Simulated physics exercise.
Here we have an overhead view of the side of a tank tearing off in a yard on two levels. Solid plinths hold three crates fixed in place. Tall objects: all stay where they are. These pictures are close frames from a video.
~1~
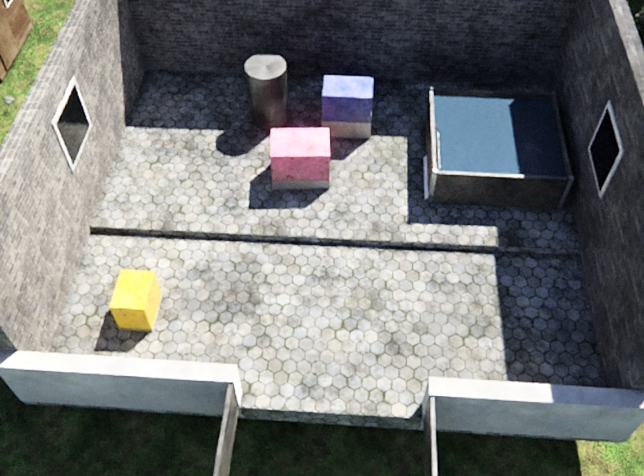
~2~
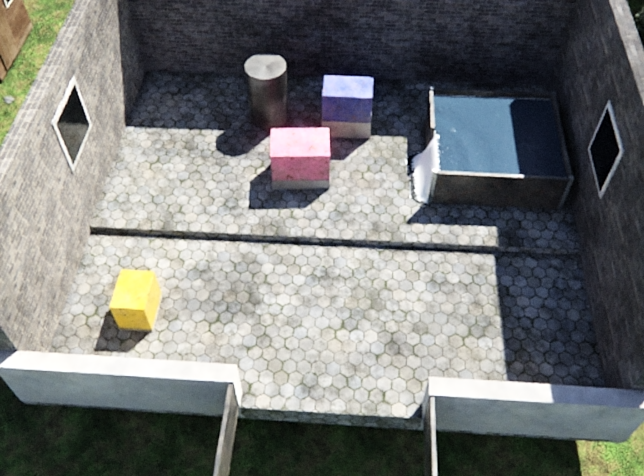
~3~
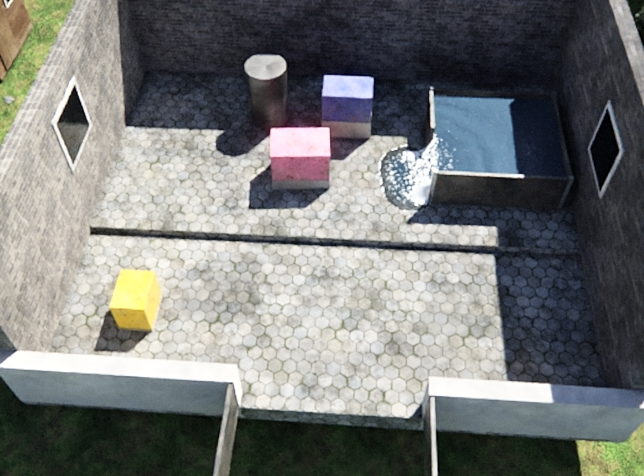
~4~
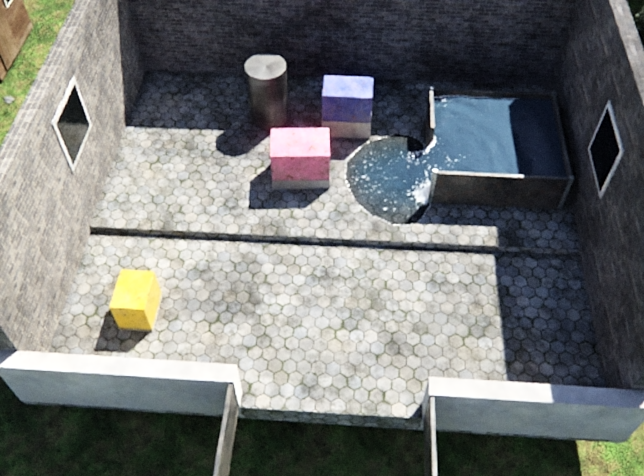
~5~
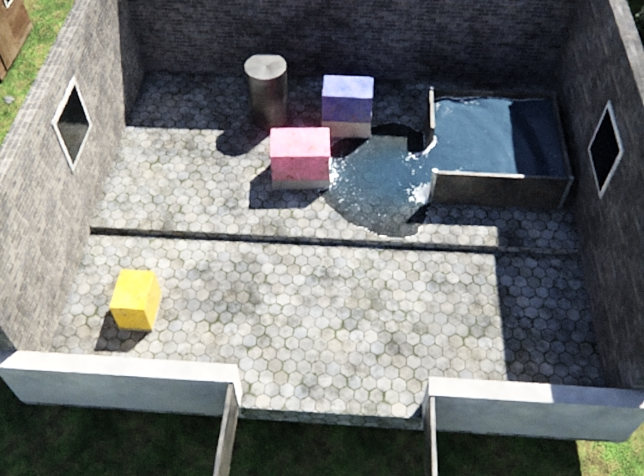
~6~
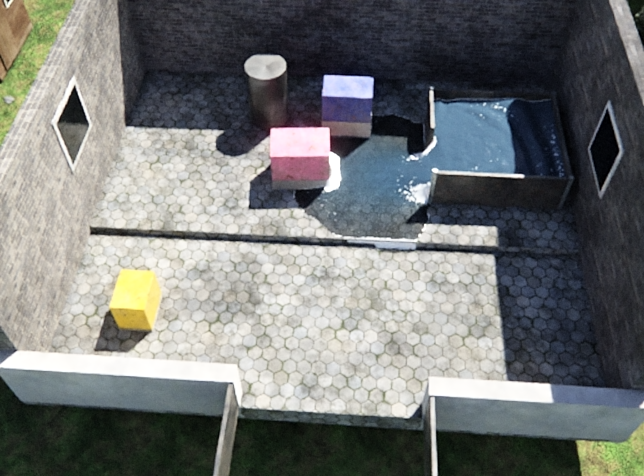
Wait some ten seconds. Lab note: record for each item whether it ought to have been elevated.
As I see it, the yellow crate will come out wet; the pink crate will come out wet; the blue crate will come out dry.
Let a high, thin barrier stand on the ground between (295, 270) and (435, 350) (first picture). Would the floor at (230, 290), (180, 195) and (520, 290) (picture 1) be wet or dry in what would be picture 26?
Outcome by spot, in order - watered, watered, unwatered.
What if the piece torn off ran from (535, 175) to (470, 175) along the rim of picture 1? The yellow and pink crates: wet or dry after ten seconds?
In that case the yellow one is flooded and the pink one is never flooded.
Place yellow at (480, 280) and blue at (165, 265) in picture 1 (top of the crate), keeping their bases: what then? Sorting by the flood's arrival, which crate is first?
My guess is the crate marked pink.
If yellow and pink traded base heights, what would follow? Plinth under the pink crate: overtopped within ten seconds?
Pink crate: Flooded.
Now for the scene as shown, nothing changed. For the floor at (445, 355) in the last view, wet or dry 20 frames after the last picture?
Lab note: Spot reads unsubmerged.
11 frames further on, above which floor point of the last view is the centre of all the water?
The water's centre sits above (412, 175).
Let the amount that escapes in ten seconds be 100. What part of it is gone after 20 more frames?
Close to 5 per cent.
A moment on, water covers 20 % of the floor; the yellow crate not reached, the pink crate water round its plinth, the blue crate water round its plinth.
Next, water covers 40 % of the floor; the yellow crate water round its plinth, the pink crate water round its plinth, the blue crate water round its plinth.
Then, water covers 55 % of the floor; the yellow crate water round its plinth, the pink crate water round its plinth, the blue crate water round its plinth.
Later, water covers 65 % of the floor; the yellow crate water round its plinth, the pink crate water round its plinth, the blue crate water round its plinth.
In the end, water covers 75 % of the floor; the yellow crate was topped, the pink crate was topped, the blue crate stayed above the water.
